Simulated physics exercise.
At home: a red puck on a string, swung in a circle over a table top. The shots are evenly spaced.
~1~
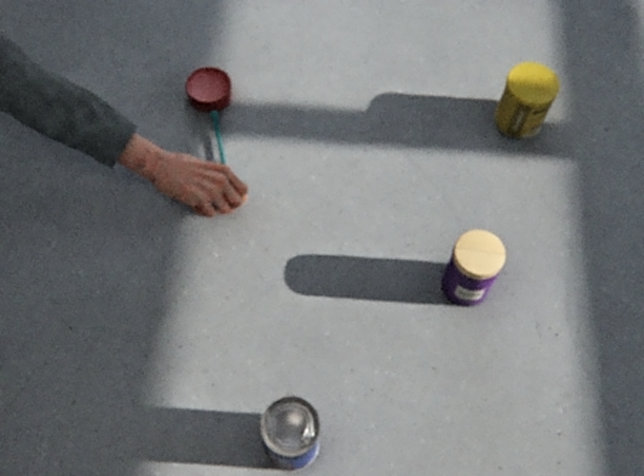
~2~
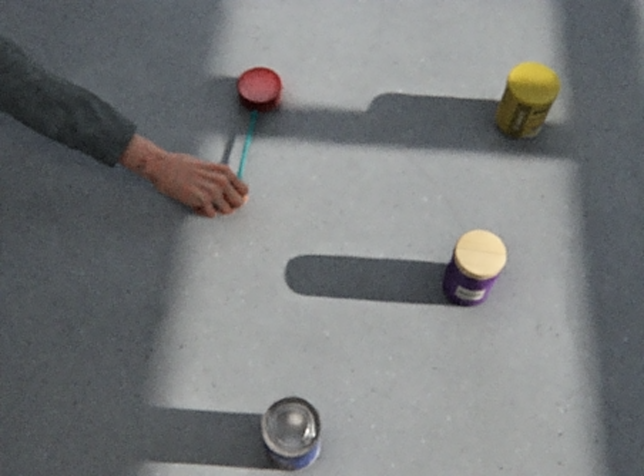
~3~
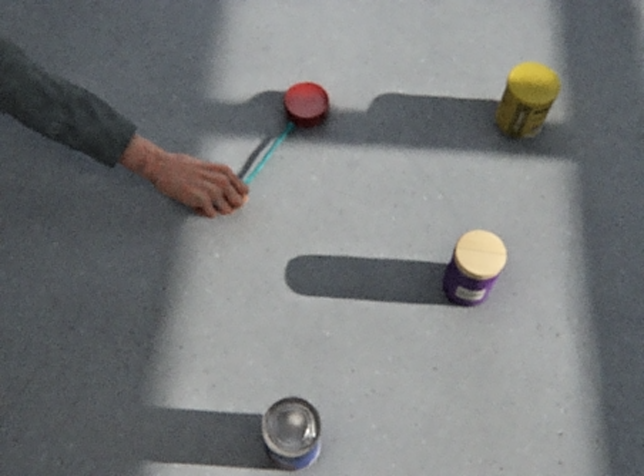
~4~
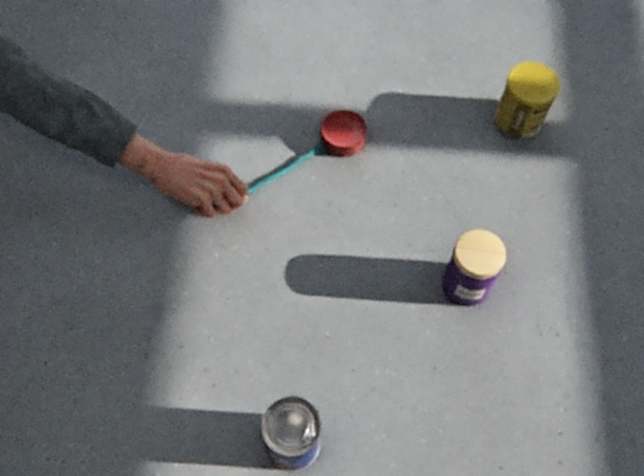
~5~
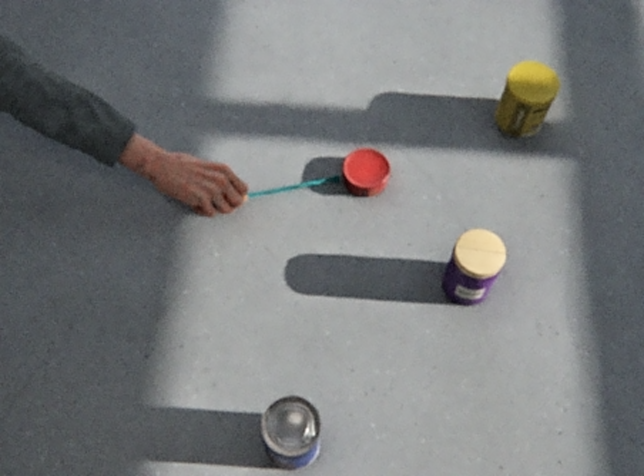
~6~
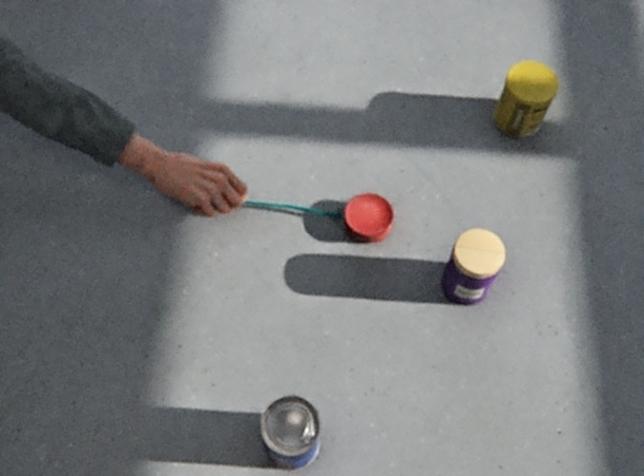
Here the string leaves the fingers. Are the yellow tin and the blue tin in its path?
Outcome: The yellow tin stays untouched. The blue tin gets hit.
Then, 0.08 s past the final frame, puck near (340, 310).
Then, 0.20 s past the final frame, puck near (313, 395); blue tin pushed aside.
When it is over, puck near (313, 395); blue tin pushed aside. The yellow tin remains clear and the blue tin takes the knock.
